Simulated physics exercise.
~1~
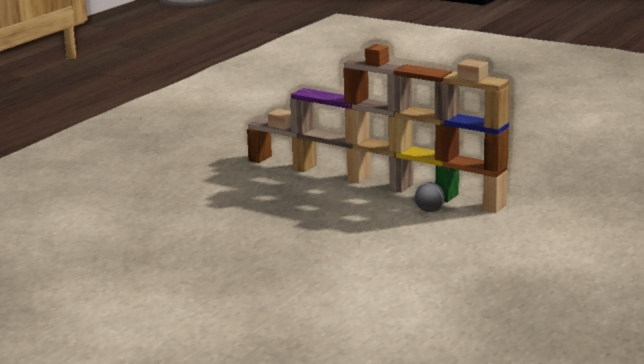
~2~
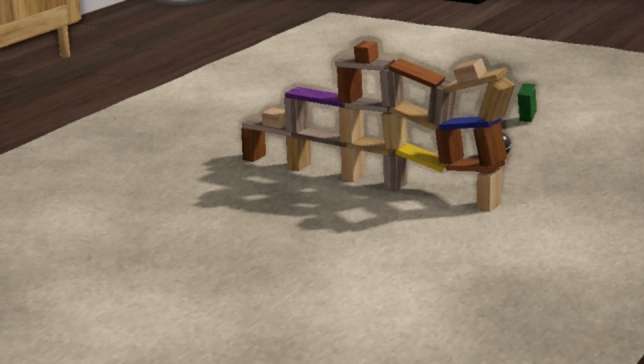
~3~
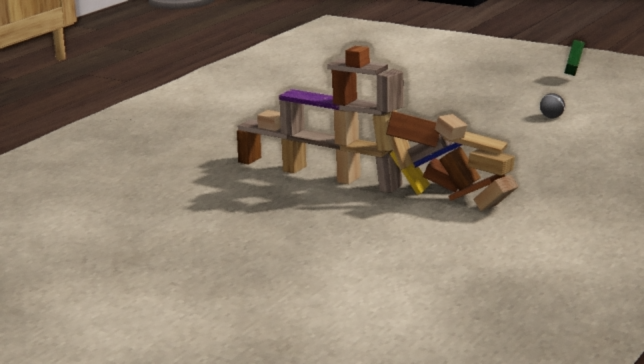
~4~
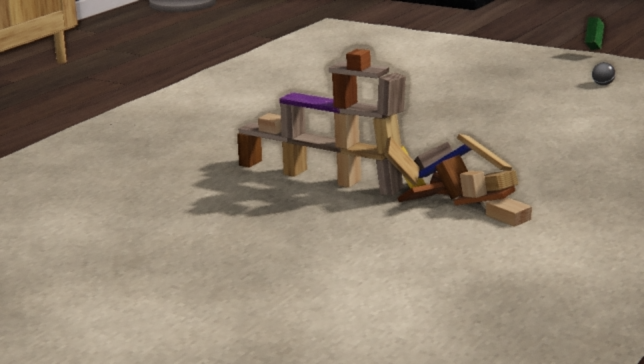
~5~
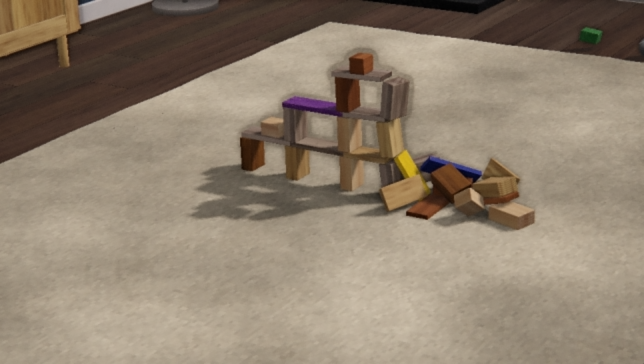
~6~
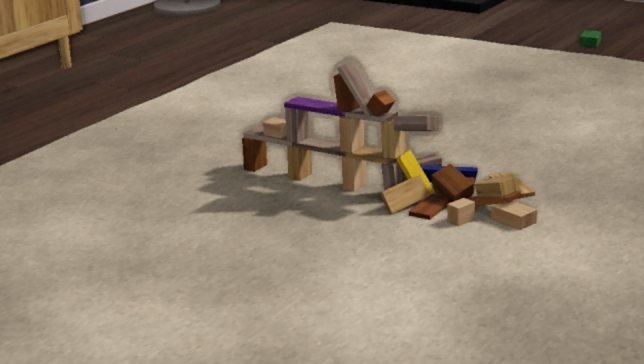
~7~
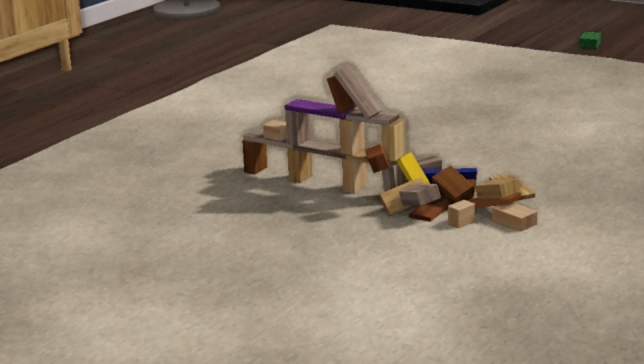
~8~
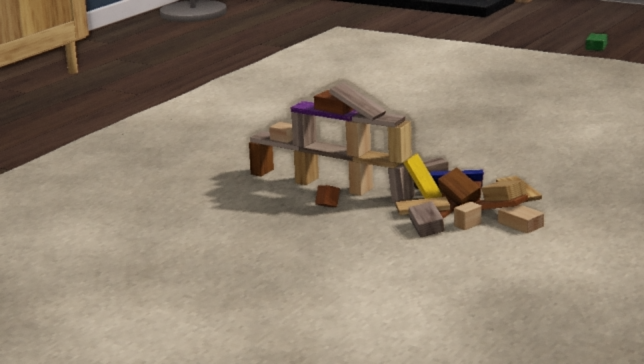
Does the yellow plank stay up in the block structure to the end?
No, the yellow plank comes down. It ends up tilted steeply beside the heap of fallen blocks on the right.
